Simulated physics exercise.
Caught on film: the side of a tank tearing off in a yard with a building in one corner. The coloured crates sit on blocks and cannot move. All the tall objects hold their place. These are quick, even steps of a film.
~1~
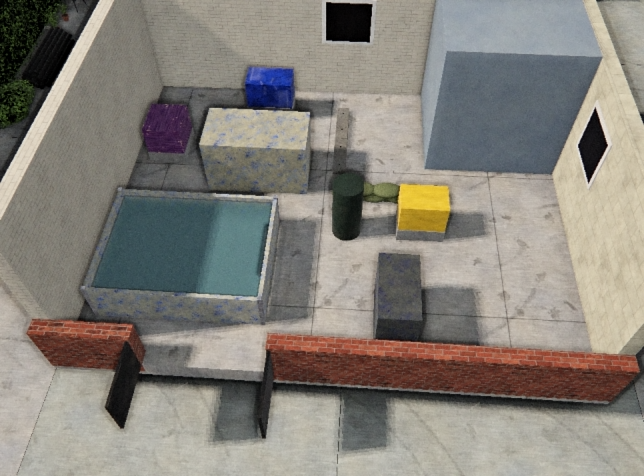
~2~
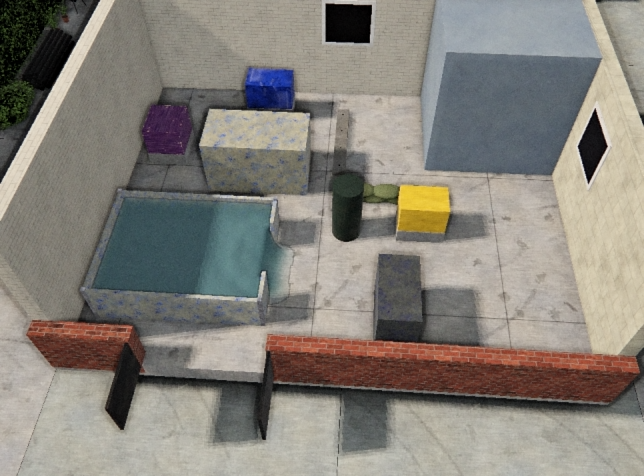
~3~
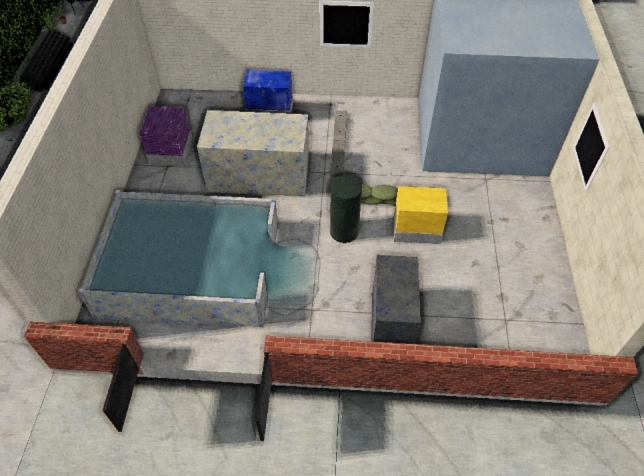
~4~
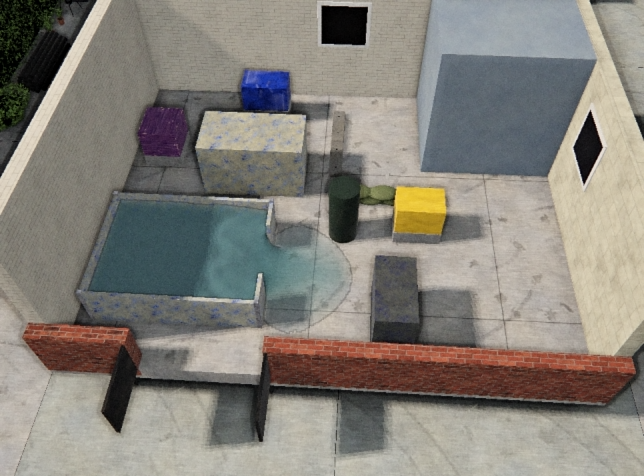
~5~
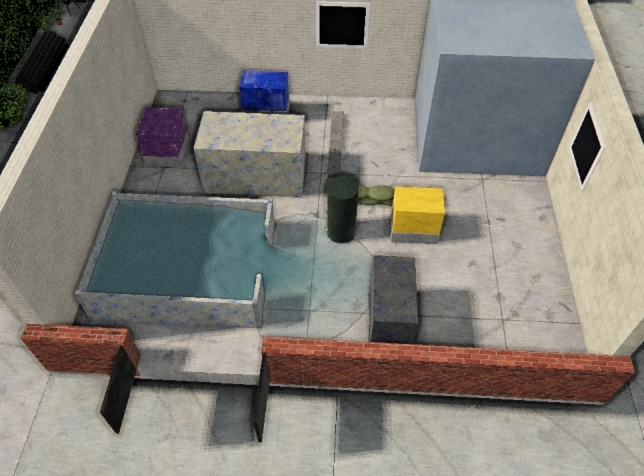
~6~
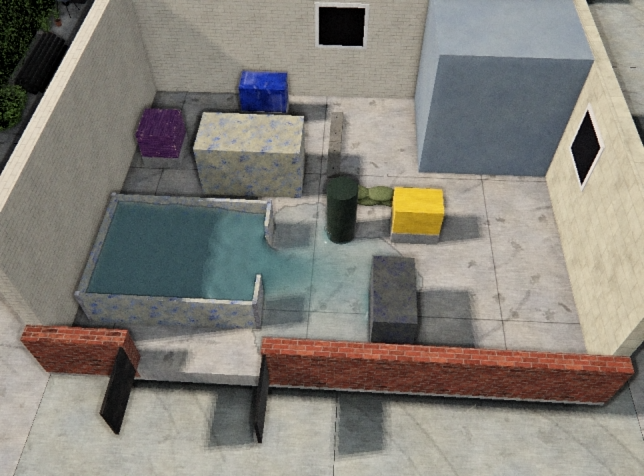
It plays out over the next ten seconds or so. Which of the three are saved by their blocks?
One by one: The purple crate stays dry; the yellow crate stays dry; the blue crate stays dry.
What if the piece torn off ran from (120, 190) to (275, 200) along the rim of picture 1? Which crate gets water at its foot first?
First comes the crate marked purple.
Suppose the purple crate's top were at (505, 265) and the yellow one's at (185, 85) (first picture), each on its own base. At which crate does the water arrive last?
Last comes the yellow one.
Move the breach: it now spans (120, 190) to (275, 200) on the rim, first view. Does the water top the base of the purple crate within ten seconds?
The purple one takes water.
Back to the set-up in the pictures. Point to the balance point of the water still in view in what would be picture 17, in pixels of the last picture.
At about (260, 275).
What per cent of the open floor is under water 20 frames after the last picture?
Some 50 per cent.
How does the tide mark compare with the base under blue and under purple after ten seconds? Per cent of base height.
In turn 20 and 30 per cent.
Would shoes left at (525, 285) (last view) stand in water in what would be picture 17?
At that place: Under water.
A moment on, water covers 25 % of the floor; the purple crate not reached, the yellow crate water round its plinth, the blue crate not reached.
Next, water covers 35 % of the floor; the purple crate not reached, the yellow crate water round its plinth, the blue crate not reached.
Then, water covers 50 % of the floor; the purple crate not reached, the yellow crate water round its plinth, the blue crate water round its plinth.
Later, water covers 70 % of the floor; the purple crate not reached, the yellow crate water round its plinth, the blue crate water round its plinth.
In the end, water covers 90 % of the floor; the purple crate stayed above the water, the yellow crate stayed above the water, the blue crate stayed above the water.
